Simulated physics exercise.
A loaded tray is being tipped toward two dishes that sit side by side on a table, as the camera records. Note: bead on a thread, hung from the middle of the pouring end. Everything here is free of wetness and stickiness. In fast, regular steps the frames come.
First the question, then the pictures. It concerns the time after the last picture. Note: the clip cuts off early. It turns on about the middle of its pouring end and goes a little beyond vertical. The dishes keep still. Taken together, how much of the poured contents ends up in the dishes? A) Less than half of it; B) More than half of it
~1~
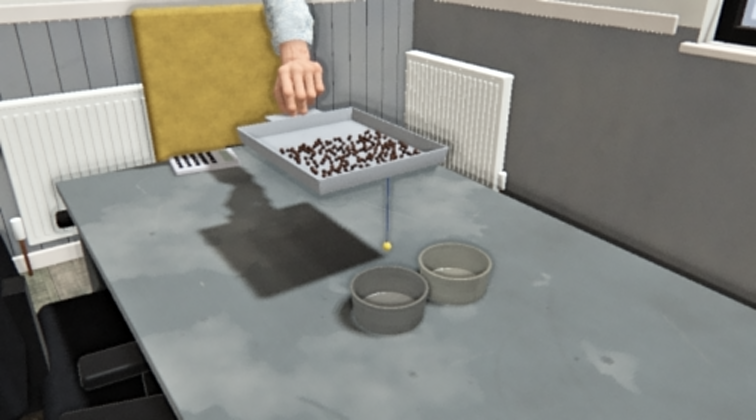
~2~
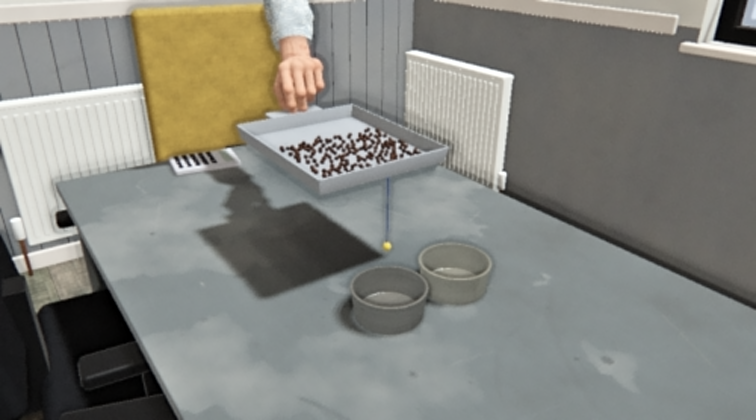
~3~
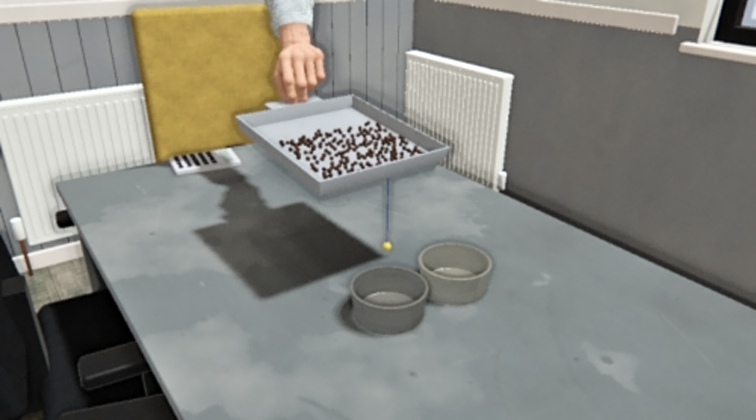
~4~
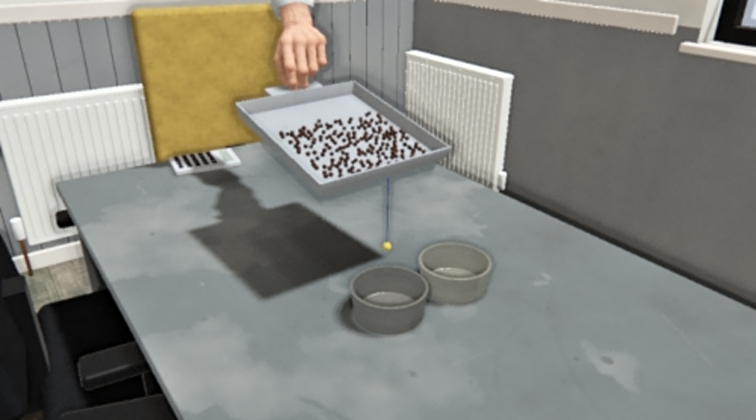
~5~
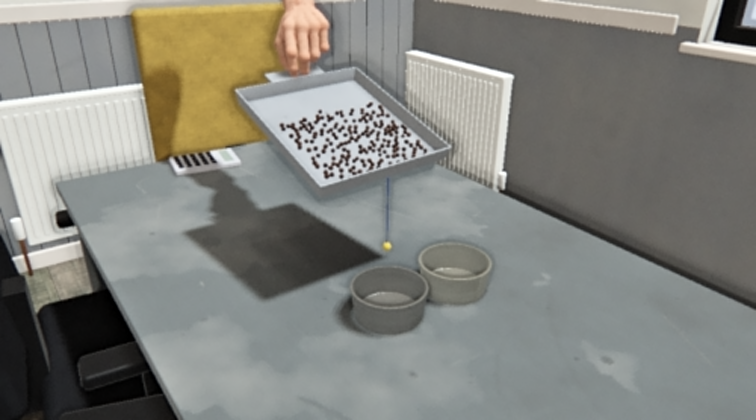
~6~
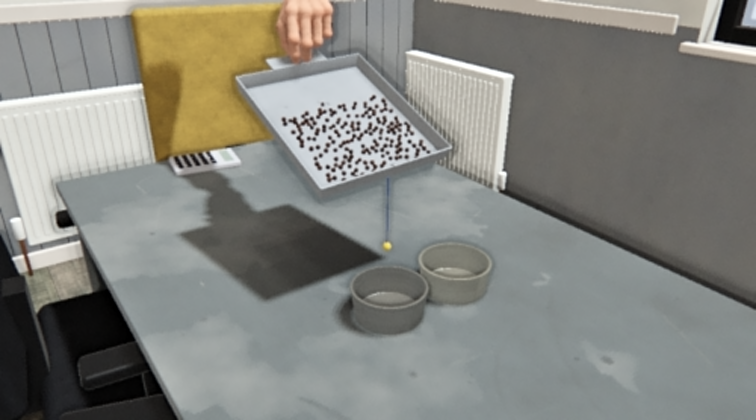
B, more than half of it.
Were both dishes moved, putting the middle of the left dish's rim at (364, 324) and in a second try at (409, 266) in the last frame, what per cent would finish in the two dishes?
About 10 and 40 per cent respectively.
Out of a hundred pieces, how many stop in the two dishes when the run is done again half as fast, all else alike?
Result: About 70 per cent.
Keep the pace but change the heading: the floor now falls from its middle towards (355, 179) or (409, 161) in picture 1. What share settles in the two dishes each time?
In turn, 40 percent and then 0 percent.
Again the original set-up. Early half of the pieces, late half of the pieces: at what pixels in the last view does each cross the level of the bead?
I'd say around (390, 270) at first, then around (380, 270).
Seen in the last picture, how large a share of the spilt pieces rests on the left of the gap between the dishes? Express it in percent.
I reckon around 80 per cent.
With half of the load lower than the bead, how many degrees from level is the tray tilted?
Close to 115° of tilt at that moment.
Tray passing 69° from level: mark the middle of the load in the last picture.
Look about (378, 167) in the last picture.
Shortly afterwards, tray tipped steeply; all but a few on the tray; only a few outside both; only a few in the air.
Next, tray tipped past a quarter turn; near a third on the tray; a little in the left dish; only a few in the right dish; a little outside both; near half in the air.
Some moments later, tray tipped past a quarter turn; near half in the left dish; a little in the right dish; near a third outside both.
In the end, tray tipped past a quarter turn; near half in the left dish; a little in the right dish; near a third outside both.
